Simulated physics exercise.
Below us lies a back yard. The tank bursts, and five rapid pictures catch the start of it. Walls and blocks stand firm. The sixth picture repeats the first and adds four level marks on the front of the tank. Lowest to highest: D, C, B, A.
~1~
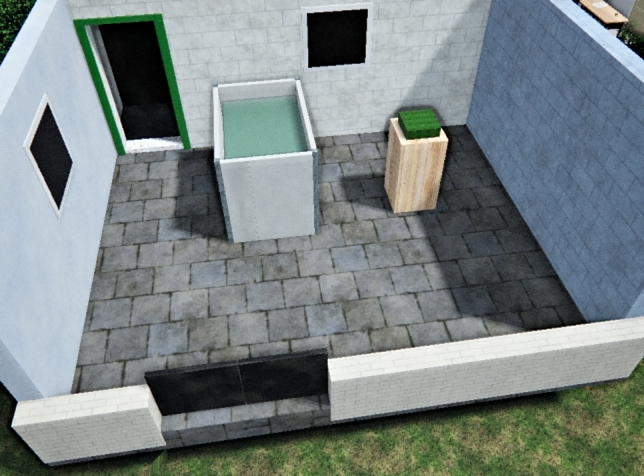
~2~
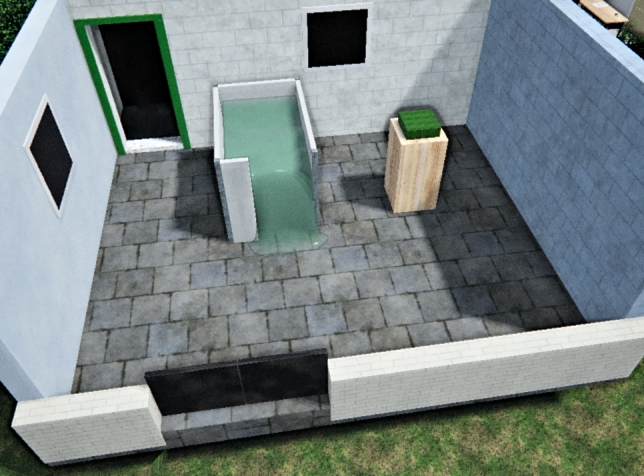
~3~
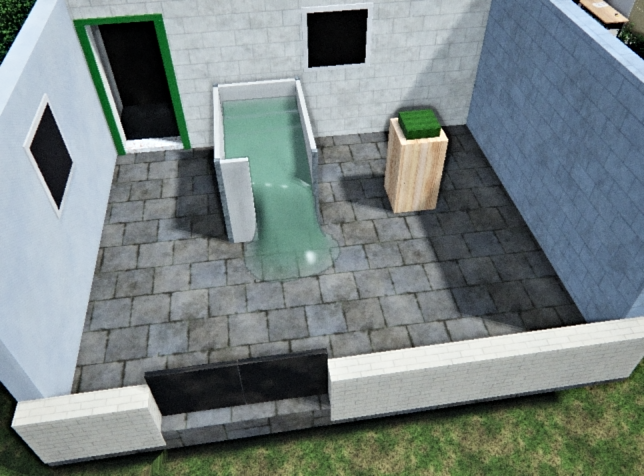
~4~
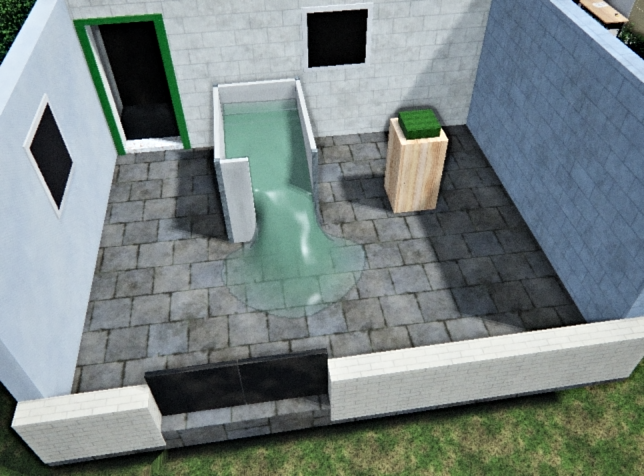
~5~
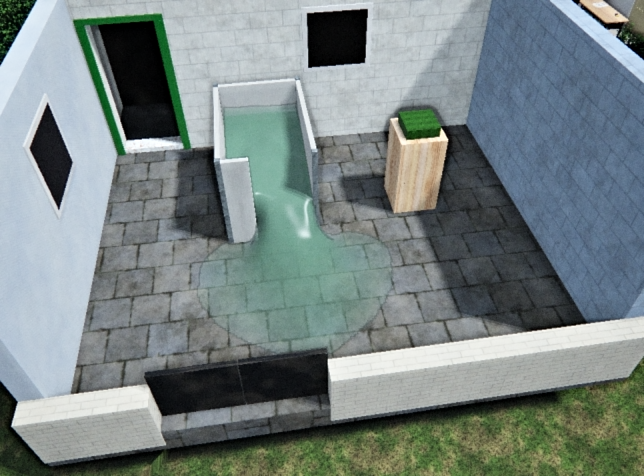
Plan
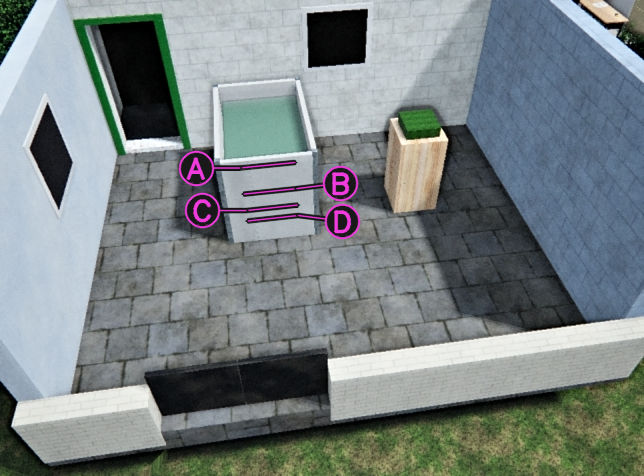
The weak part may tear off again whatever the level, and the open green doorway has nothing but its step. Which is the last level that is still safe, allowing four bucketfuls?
That is mark B.
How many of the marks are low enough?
Three of them.
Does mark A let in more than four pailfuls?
Yes, that goes wrong.
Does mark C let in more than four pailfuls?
No.
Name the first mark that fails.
That is mark A.
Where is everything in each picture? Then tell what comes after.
The first picture shows water in the tank at rest, its middle at (263, 131); foot of the green doorway at (155, 151); shut gate at (239, 369).
The second picture shows front seen at (257, 249), 1 % of the ground wet.
The third picture shows front seen at (269, 276), 3 % of the ground wet.
The fourth picture shows front seen at (309, 310), 7 % of the ground wet.
The fifth picture shows front seen at (377, 293), 14 % of the ground wet.
On the marked copy, A at (267, 165); B at (270, 191); C at (272, 207); D at (273, 218); from the bottom up D, C, B, A.
With A, about 11 bucketfuls get in.
With B, a splash gets over, under a bucket.
With C, nothing gets over.
With D, nothing gets over.
